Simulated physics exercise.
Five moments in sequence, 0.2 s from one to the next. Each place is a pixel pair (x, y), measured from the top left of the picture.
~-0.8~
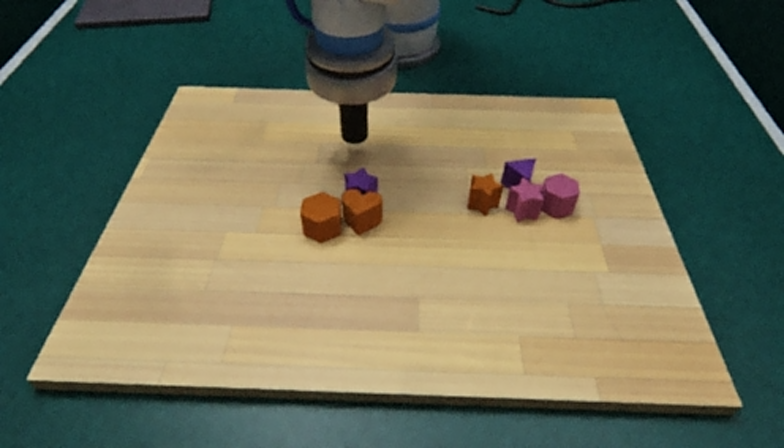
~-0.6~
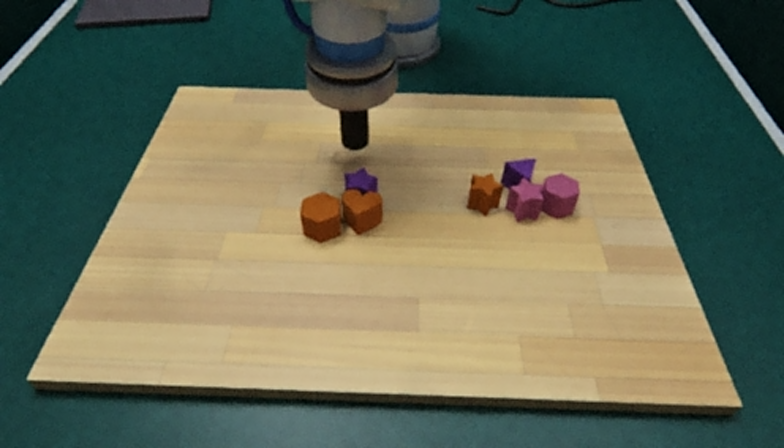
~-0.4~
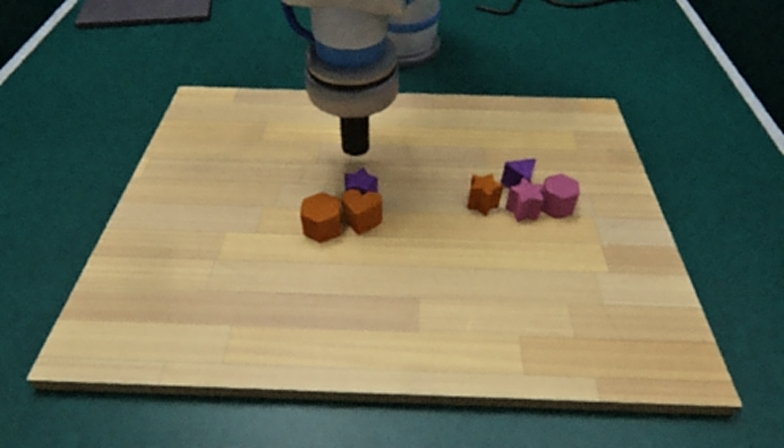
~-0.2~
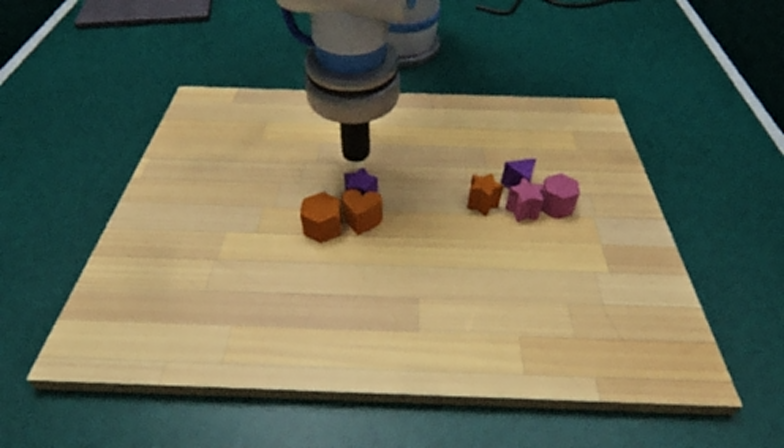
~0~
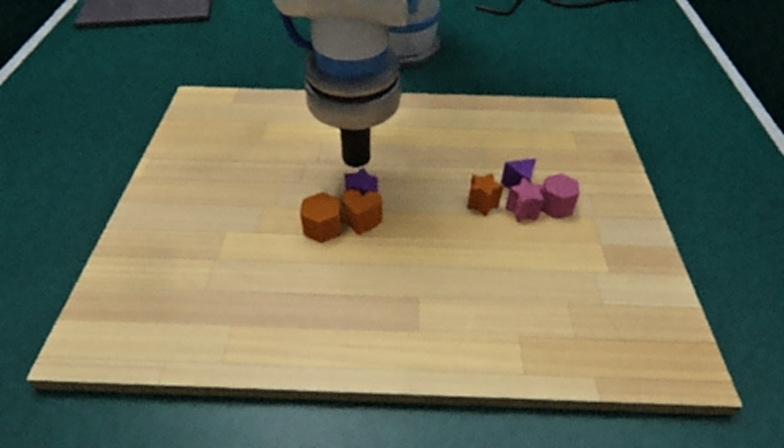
On a wooden board, a robot arm's dark rod inching down toward a purple star beside orange blocks, all blocks staying still.
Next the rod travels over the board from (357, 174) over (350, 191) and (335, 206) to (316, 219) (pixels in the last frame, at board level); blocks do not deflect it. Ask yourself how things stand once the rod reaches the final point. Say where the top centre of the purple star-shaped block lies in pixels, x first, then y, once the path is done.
Near (348, 200).
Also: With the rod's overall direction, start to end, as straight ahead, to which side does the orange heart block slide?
It is displaced to the left.
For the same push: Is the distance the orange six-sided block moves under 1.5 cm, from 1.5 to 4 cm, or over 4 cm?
My prediction: Between 1.5 and 4 cm.
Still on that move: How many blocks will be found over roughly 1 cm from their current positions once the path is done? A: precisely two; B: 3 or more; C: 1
It's B.
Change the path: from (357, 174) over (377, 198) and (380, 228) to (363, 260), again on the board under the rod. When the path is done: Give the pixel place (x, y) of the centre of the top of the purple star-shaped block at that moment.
Most likely (343, 259).
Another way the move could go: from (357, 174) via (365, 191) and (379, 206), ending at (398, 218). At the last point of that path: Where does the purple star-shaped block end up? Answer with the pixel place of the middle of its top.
It ends at (384, 215).
What follows on the original path. Halfway along, rod at (343, 184); purple star-shaped block at (357, 194); orange heart block at (364, 214).
At the end, rod at (314, 205); orange six-sided block at (306, 224), turned 30° anticlockwise; purple star-shaped block at (349, 200), turned 40° anticlockwise; orange heart block at (366, 219), turned 25° anticlockwise.
